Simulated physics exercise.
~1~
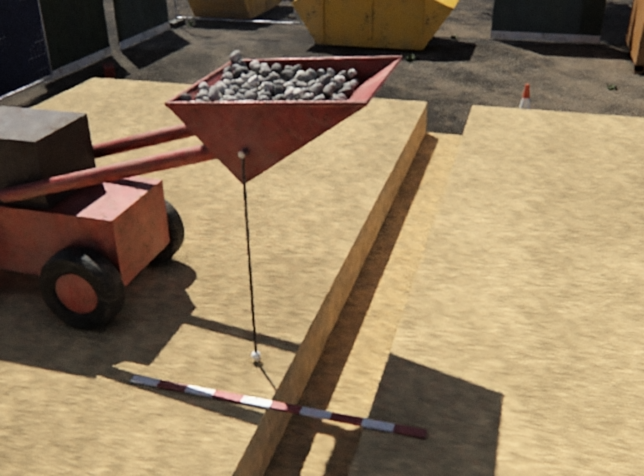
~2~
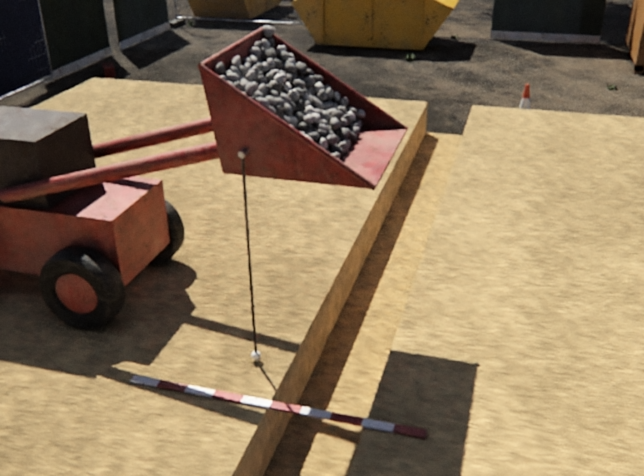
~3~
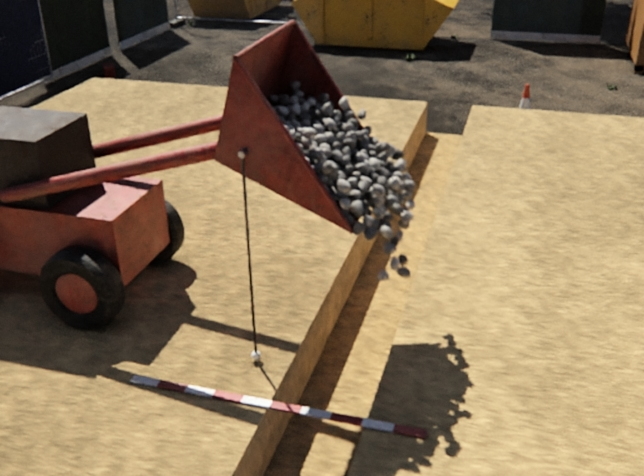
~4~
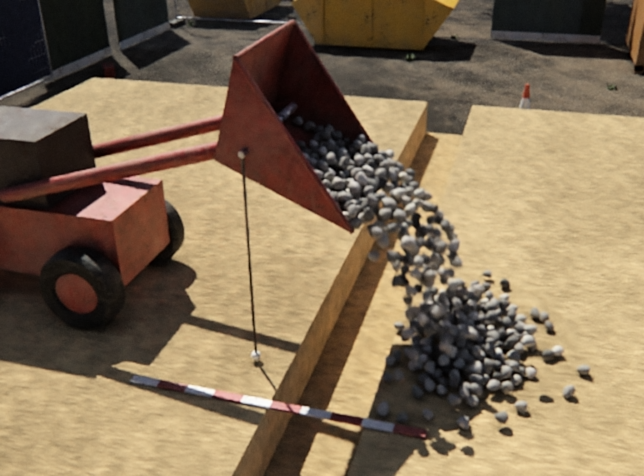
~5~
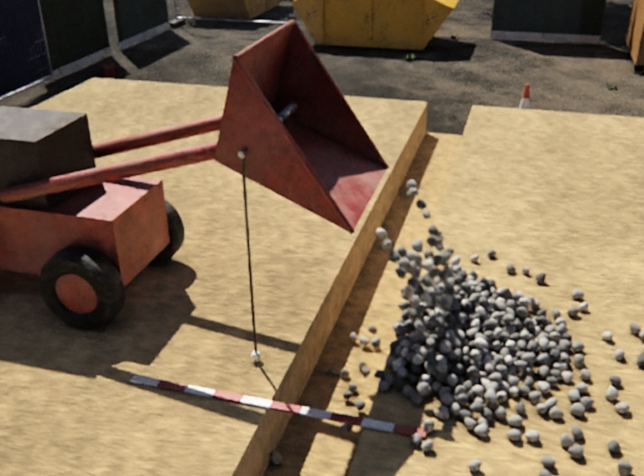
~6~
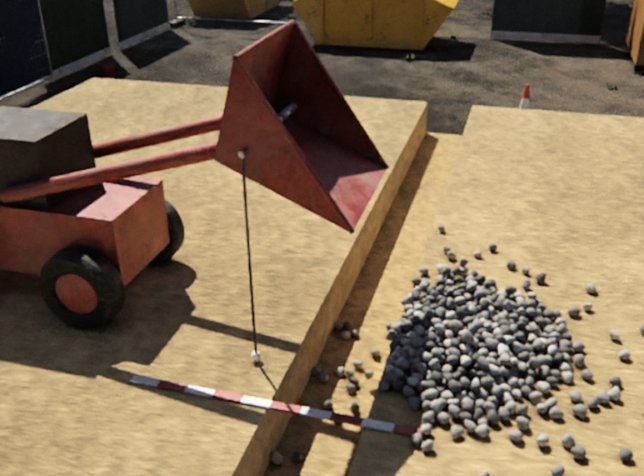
On a sandy-coloured work surface, a red loader tipped its raised bucket of round grey stones forward, and they poured over a narrow trench, settling in a wide heap on the far side, with a few in the trench and the bucket empty.
